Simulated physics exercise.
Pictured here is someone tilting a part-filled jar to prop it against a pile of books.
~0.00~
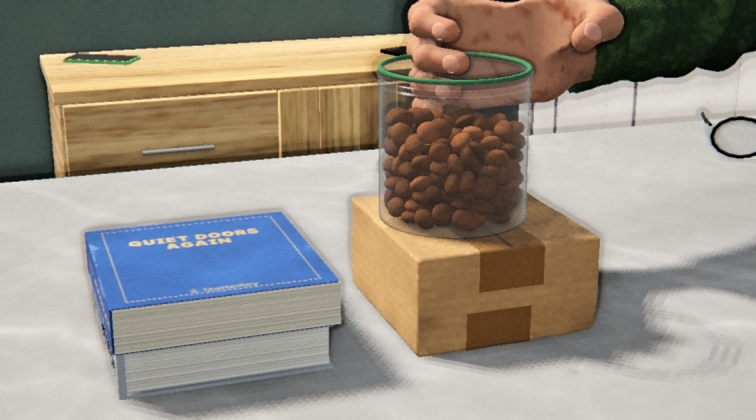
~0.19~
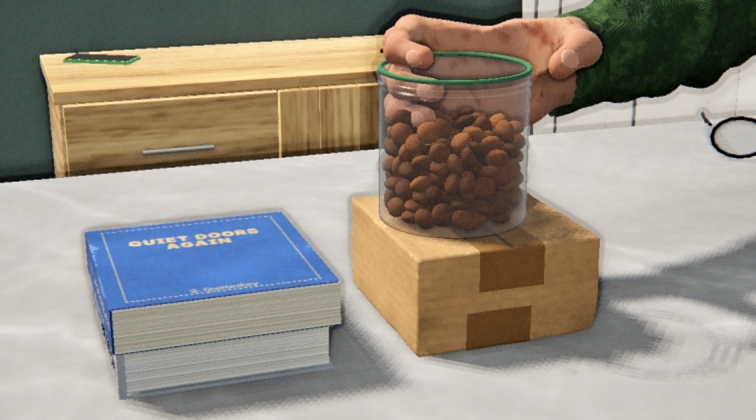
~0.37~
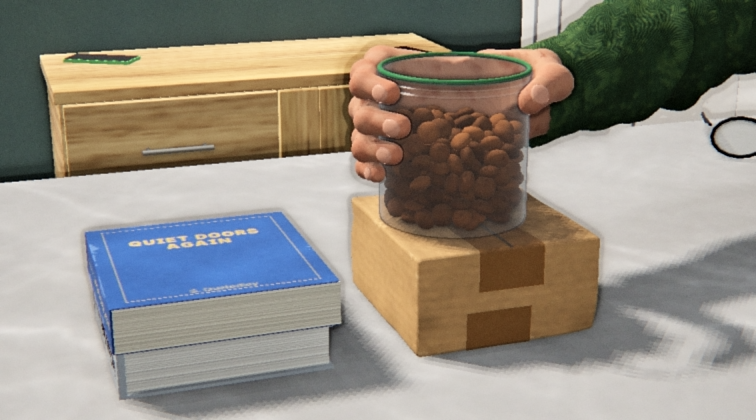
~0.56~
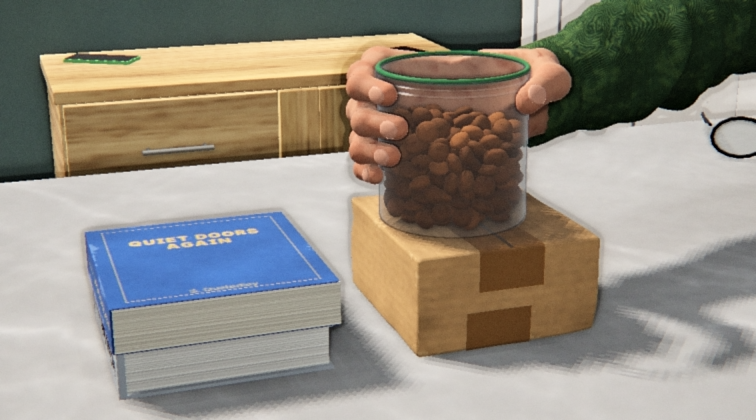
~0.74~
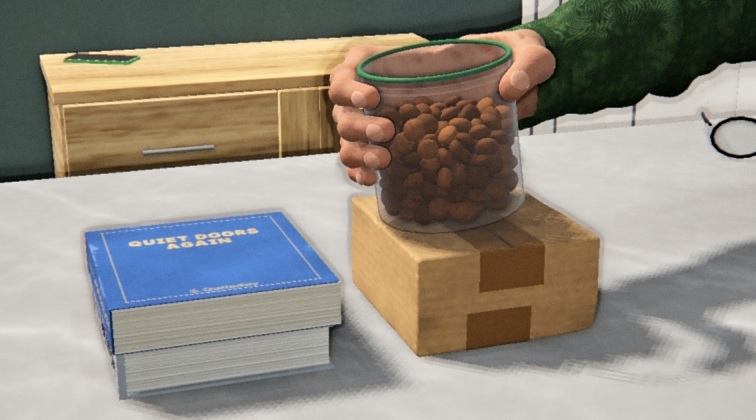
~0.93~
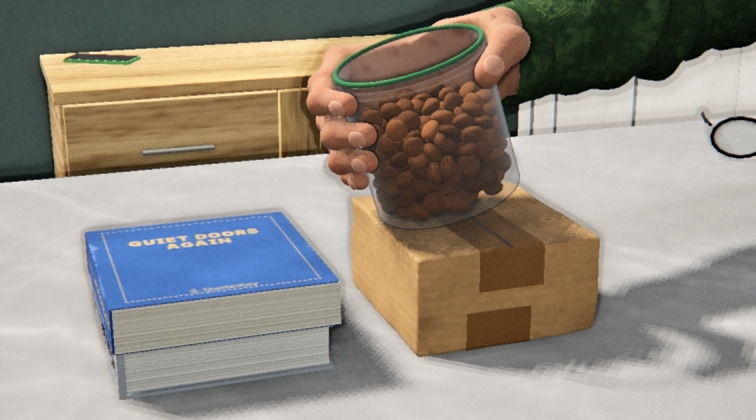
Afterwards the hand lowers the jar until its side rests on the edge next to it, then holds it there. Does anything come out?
Chances are the angle is too steep to hold it in.
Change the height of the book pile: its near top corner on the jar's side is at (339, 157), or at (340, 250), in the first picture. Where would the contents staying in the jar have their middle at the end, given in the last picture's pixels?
(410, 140), then (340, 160).
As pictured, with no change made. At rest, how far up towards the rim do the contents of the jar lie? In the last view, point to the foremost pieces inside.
Check around (221, 235) in the final view.
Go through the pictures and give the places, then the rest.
Jar at (453, 142), two thirds full of bits of dog kibble; book pile at (206, 276), its top below the jar's foot, in the first picture.
Jar at (453, 142), upright; rim at (385, 72); top of the contents at (440, 135), in the second picture.
Jar at (453, 142), upright; rim at (385, 72); book pile at (206, 276), in the third picture.
Jar at (452, 141), upright; rim at (383, 73); top of the contents at (464, 135), in the fourth picture.
Jar at (443, 133), leaning 8°; rim at (364, 75); book pile at (206, 276), in the fifth picture.
Jar at (429, 125), leaning 17°; rim at (339, 82); book pile at (206, 276), its top below the jar's foot, in the sixth picture.
Around 1.35 s, the jar leans 38°; everything is still inside.
Around 1.88 s, the jar leans 65°; everything is still inside.
Around 2.45 s, the jar leans 94°; a stray few of the bits of dog kibble out of it.
Finally (3.4 s), the jar rests on the book pile at 97°; a small part of the bits of dog kibble out of it.
